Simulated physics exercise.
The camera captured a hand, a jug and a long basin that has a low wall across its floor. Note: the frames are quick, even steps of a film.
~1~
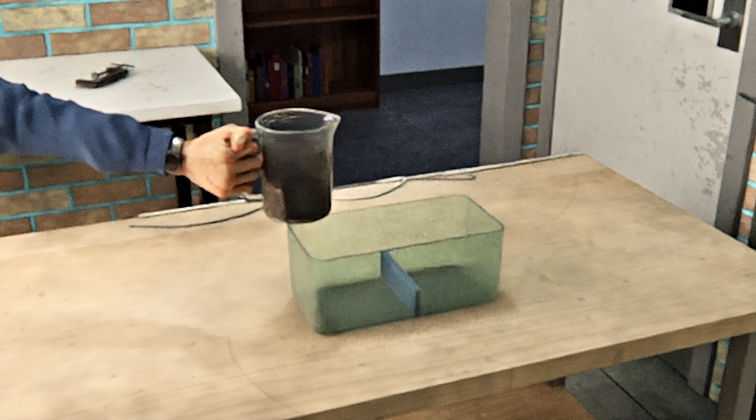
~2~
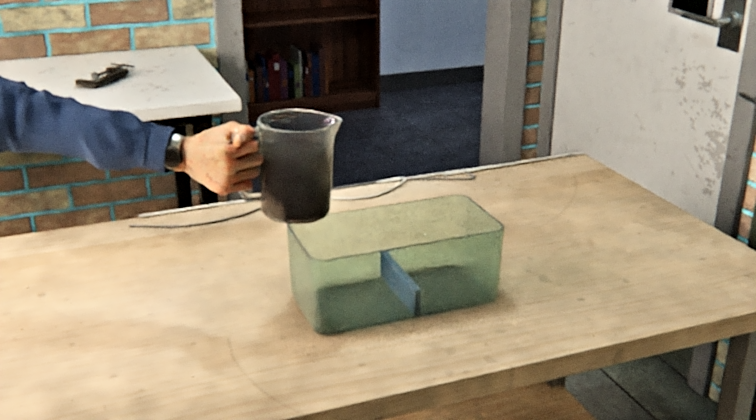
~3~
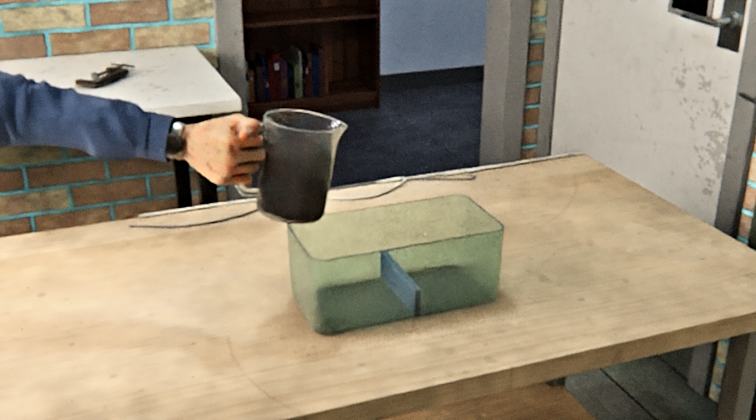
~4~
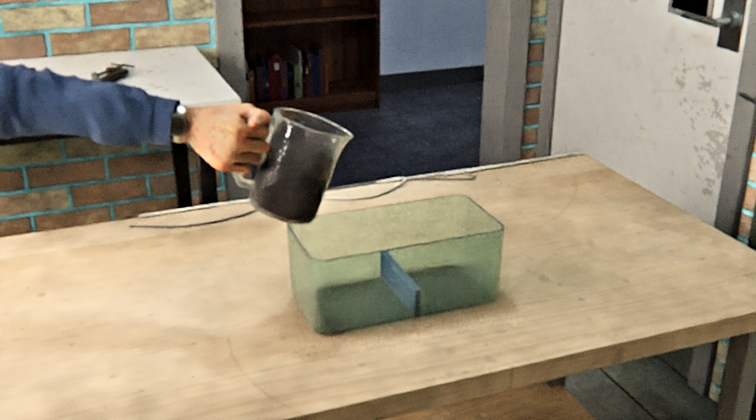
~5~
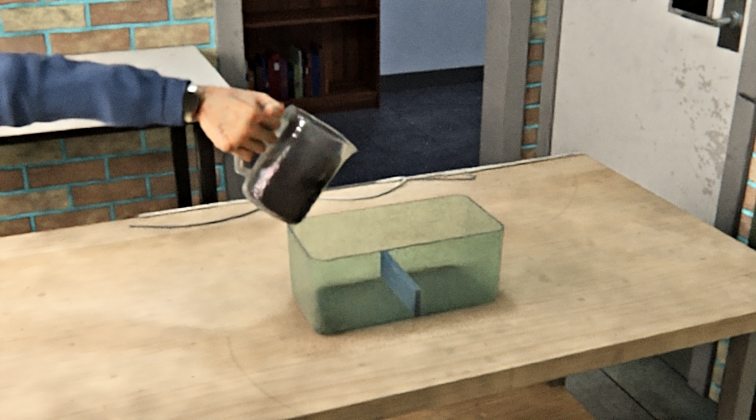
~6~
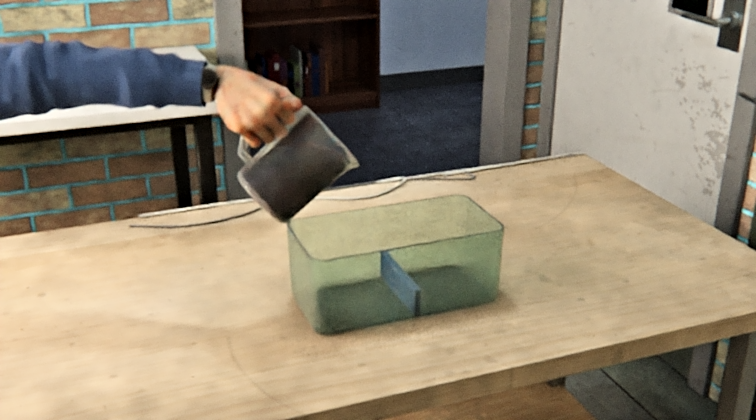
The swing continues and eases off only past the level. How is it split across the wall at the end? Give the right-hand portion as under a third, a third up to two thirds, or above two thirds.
The right of the wall is going to lack a full third.
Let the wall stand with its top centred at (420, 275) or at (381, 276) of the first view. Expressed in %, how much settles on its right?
Respectively 15 and 40 per cent, approximately.
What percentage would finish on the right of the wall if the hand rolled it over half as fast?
Roughly 5 %.
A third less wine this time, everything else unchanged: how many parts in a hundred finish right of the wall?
That works out to some 5 %.
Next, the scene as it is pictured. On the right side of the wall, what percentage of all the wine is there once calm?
I'd put it near 10 per cent.
A moment on, the tilt is 110° and 56 per cent is still to pour, 24 is left of the wall and 0 right of it.
Next, the tilt is 111° and 14 per cent is still to pour, 73 is left of the wall and 1 right of it.
Then the tilt is 111° and 2 per cent is still to pour, 87 is left of the wall and 3 right of it.
Later the tilt is 111° and 0 per cent is still to pour, 90 is left of the wall and 4 right of it.
At rest 87 per cent lies left of the wall, 8 right of it and 6 outside.
